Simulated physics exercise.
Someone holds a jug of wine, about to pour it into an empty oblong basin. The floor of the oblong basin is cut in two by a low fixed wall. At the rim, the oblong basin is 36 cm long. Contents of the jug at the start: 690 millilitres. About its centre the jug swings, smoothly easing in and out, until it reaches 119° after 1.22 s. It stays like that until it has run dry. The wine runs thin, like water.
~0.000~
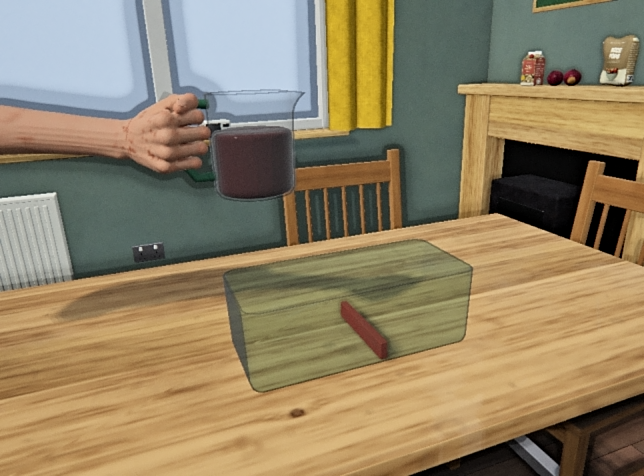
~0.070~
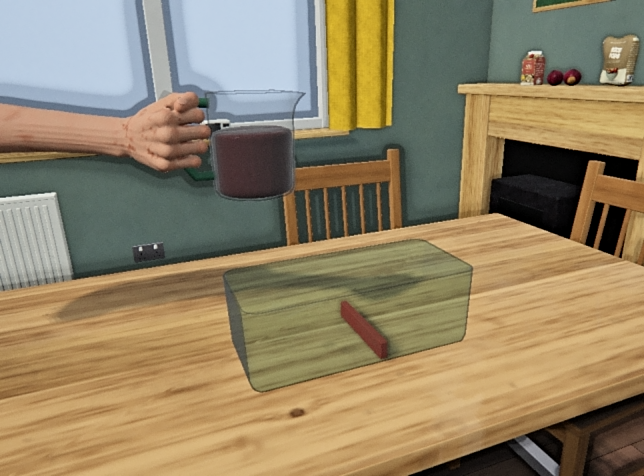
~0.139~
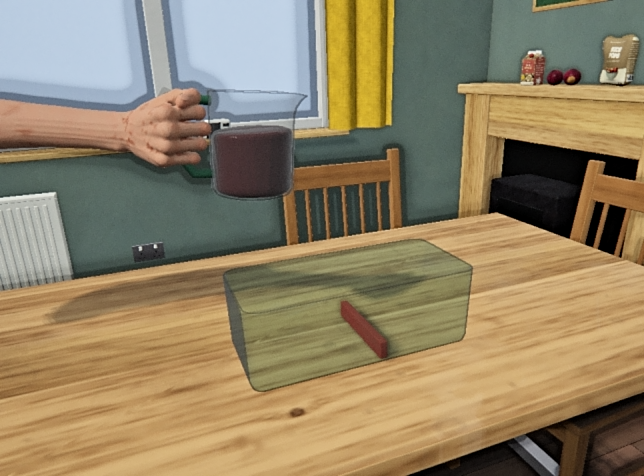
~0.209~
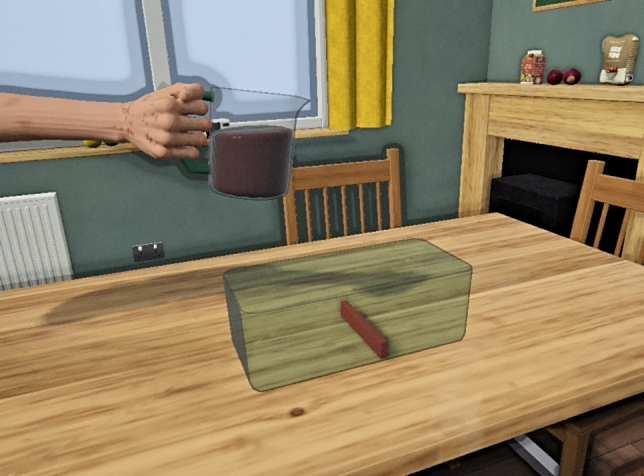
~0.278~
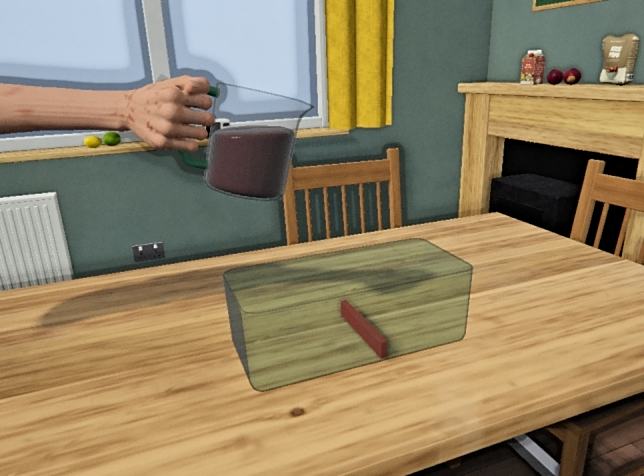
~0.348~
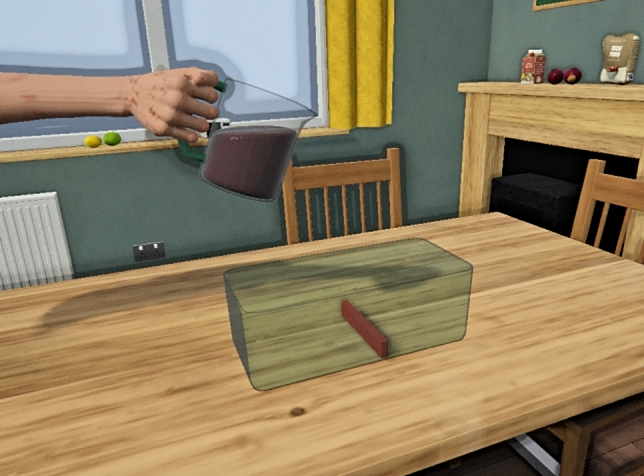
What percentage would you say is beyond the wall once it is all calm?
I would put it at about 43 per cent.
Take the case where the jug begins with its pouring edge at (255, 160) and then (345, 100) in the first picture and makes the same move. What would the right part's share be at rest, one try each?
15 per cent first, 80 per cent second.
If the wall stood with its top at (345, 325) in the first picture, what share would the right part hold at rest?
Estimate: Close to 75 per cent.
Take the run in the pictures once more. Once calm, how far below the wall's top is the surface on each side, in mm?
I'd say some 16 mm on the left and some 16 mm on the right.
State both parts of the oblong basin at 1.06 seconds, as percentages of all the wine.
26 on the left and 36 on the right, roughly.
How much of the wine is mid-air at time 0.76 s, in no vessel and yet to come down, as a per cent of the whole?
18 %.
Then, 0.76 s in, the tilt is 82° and 80 per cent is still to pour, 2 is left of the wall and 0 right of it.
Then, 1.06 s in, the tilt is 114° and 16 per cent is still to pour, 27 is left of the wall and 36 right of it.
Then, 1.38 s in, the tilt is 119° and 0 per cent is still to pour, 54 is left of the wall and 42 right of it.
Then, 1.72 s in, the tilt is 119° and 0 per cent is still to pour, 54 is left of the wall and 43 right of it.
Finally, 54 per cent lies left of the wall, 43 right of it and 2 outside.
